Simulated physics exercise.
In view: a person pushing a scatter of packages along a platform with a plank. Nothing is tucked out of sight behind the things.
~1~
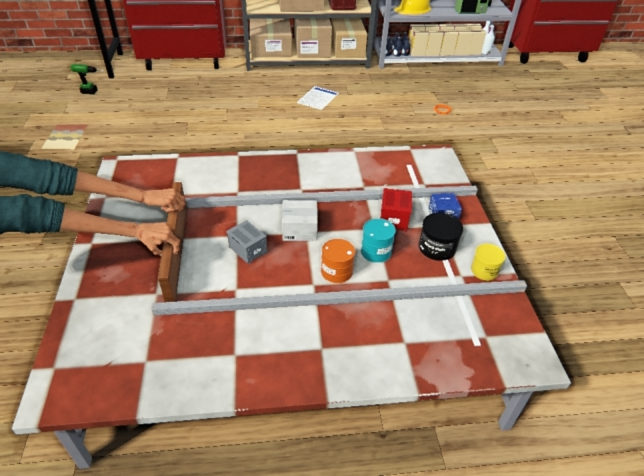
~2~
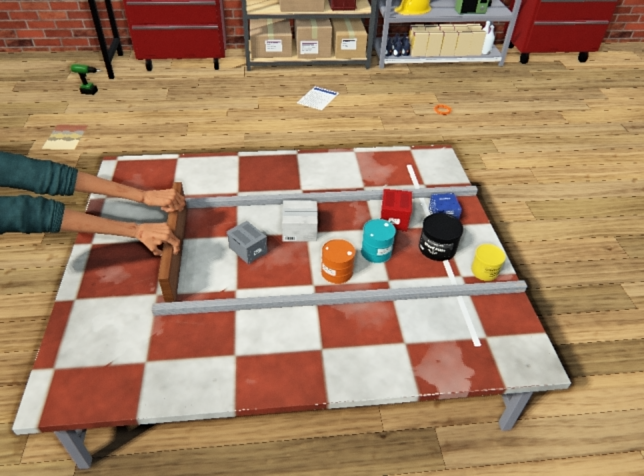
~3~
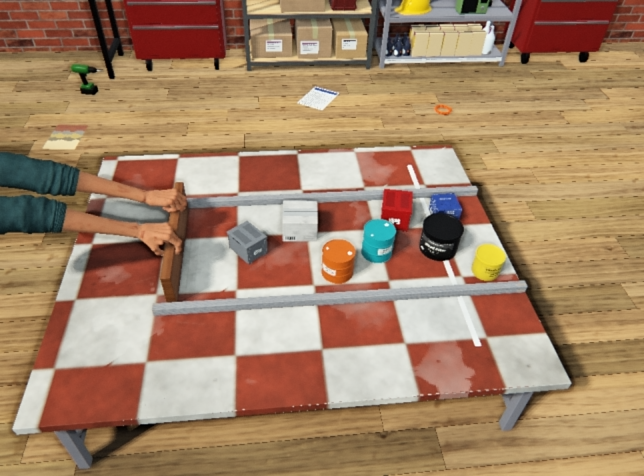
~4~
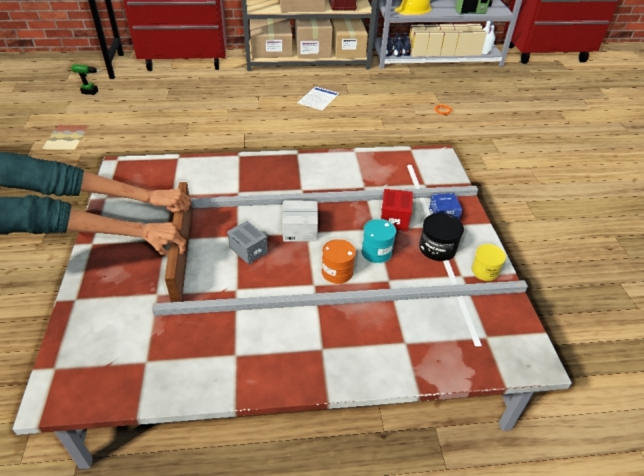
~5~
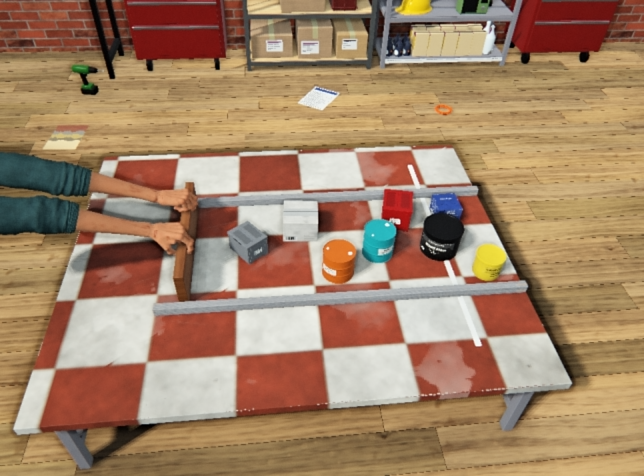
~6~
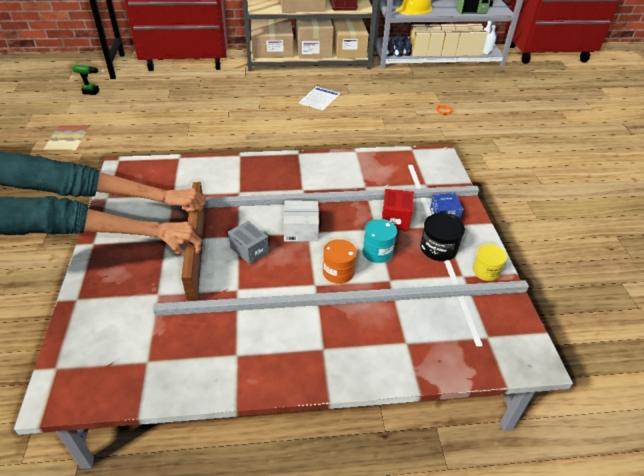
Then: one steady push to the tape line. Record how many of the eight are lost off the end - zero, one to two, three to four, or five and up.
Lost off the end: One to two.
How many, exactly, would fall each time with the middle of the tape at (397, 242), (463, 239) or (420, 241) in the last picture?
Per try: 0; 5; 0.
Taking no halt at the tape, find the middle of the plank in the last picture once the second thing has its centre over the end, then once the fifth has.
At the first moment about (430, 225), at the next about (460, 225).
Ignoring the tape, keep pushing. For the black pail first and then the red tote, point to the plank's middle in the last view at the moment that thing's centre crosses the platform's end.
Middle approx. at (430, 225), then approx. at (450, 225).
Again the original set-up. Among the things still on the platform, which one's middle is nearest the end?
Red tote - nearest.
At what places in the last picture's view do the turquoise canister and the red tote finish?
You'll find the first one at (484, 236) and the second at (477, 205).
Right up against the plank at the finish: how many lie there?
That makes 3.
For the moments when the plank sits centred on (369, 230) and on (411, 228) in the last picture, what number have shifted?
Moved so far: 6, later 7.
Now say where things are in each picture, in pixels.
In the first picture, yellow pail (487, 262); blue box (444, 209); black pail (440, 237); plank (174, 240); tape (437, 240).
In the second picture, blue box (445, 209); plank (175, 240).
In the third picture, black pail (441, 237); orange canister (338, 261).
In the fourth picture, yellow pail (488, 263); grey tote (248, 243).
In the fifth picture, blue box (445, 209); white parcel (301, 221).
In the sixth picture, yellow pail (489, 263); blue box (446, 209); black pail (442, 237); plank (195, 239); tape (439, 240).
A little later, none off yet; yellow pail at rest near (489, 263); blue box at rest near (446, 209); black pail at rest near (442, 237).
When it is over, the number that fall off is one or two; down, black pail and blue box.
